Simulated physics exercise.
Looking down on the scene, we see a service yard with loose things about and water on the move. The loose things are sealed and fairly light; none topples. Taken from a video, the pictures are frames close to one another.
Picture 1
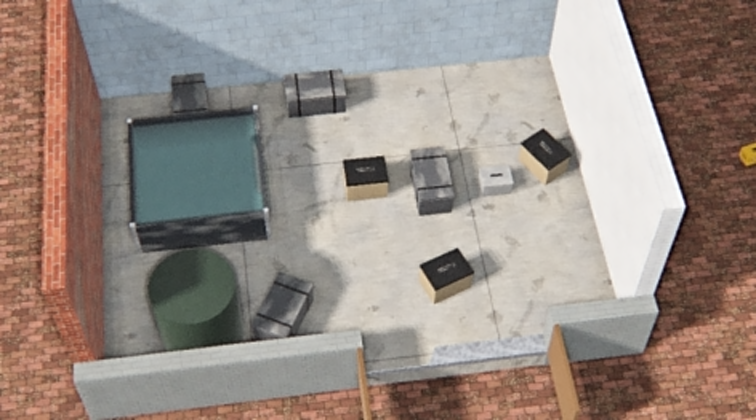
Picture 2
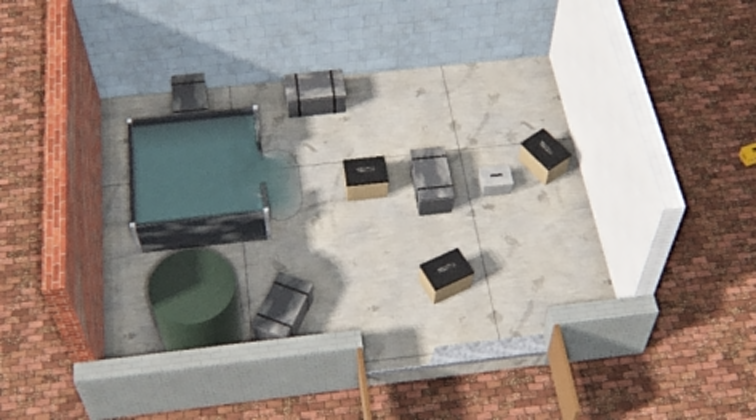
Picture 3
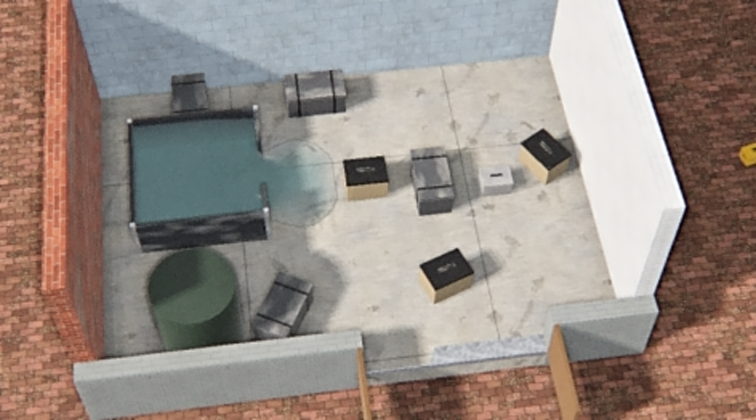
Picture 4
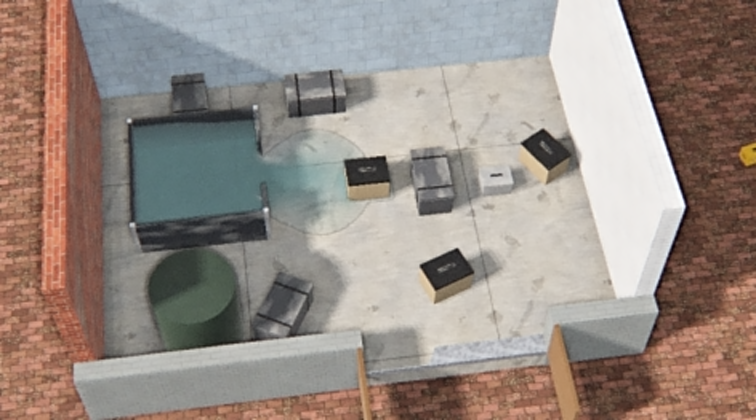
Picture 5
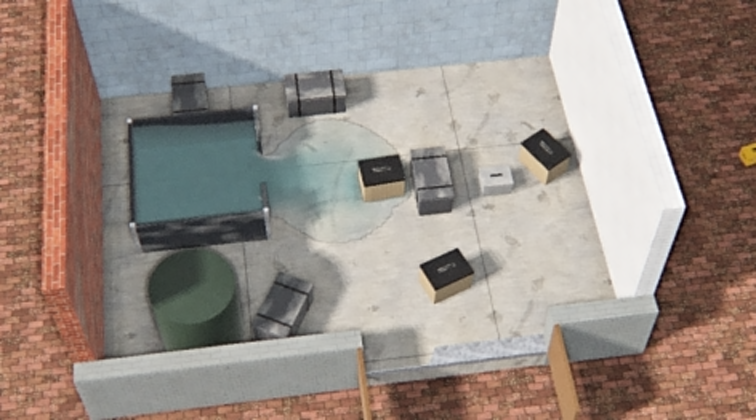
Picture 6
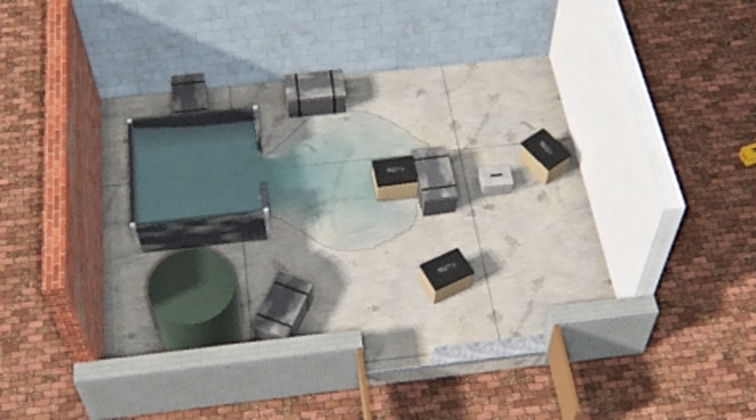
In a walled service yard, water pours through a gap in the right side of a square tank and spreads across the concrete, pushing a black-topped tan box rightward until it meets a grey trunk, which shifts slightly.
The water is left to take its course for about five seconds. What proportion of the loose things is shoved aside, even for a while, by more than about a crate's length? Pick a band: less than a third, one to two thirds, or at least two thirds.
The fraction is one to two thirds of them.
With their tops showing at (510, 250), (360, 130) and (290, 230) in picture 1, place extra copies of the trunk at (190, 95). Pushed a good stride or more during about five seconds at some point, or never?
Listed in sequence, the answers are displaced a stride, displaced a stride and remains nearby.
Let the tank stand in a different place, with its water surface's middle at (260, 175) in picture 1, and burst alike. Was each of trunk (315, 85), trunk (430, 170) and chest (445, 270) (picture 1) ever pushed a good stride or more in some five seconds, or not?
Object by object, in turn: Lingered near its place, travelled a good distance, travelled a good distance.
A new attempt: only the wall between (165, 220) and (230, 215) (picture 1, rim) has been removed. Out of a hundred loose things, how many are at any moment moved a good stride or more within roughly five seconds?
About 20 %.
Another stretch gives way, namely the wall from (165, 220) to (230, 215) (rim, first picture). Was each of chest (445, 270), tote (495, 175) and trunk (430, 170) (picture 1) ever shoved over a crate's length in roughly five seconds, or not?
Object by object: Covered the distance, short of it, short of it.
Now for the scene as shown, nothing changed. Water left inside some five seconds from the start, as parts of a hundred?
Estimate: Roughly 96 %.
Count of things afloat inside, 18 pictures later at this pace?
Total: 3.
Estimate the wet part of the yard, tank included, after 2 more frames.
30 %, give or take.
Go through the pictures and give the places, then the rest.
A chest at (365, 170) rests on the ground; a trunk at (432, 172), on the bottom; 0 of 8 have shifted, in the first picture.
A chest at (365, 170), on the bottom; a trunk at (432, 172), on the bottom; 0 of 8 have shifted, in the second picture.
A chest at (365, 170) rests on the ground; a trunk at (432, 172), on the bottom; 0 of 8 have shifted, in the third picture.
A chest at (367, 170), on the bottom; a trunk at (432, 172) rests on the ground; 0 of 8 have shifted, in the fourth picture.
A chest at (381, 170), on the bottom, close to its start; a trunk at (432, 172) rests on the ground; 1 of 8 have shifted, in the fifth picture.
A chest at (395, 170), on the bottom, a stride from its start; a trunk at (435, 173) rests on the ground, close to its start; 1 of 8 have shifted, in the sixth picture.
A moment on, 1 of 8 are well off their spots; 1 afloat.
Next, 4 of 8 are well off their spots; 2 afloat.
Later, 4 of 8 are well off their spots; 3 afloat.
In the end, 5 of 8 are well off their spots, and 5 have been at some point; 4 afloat.
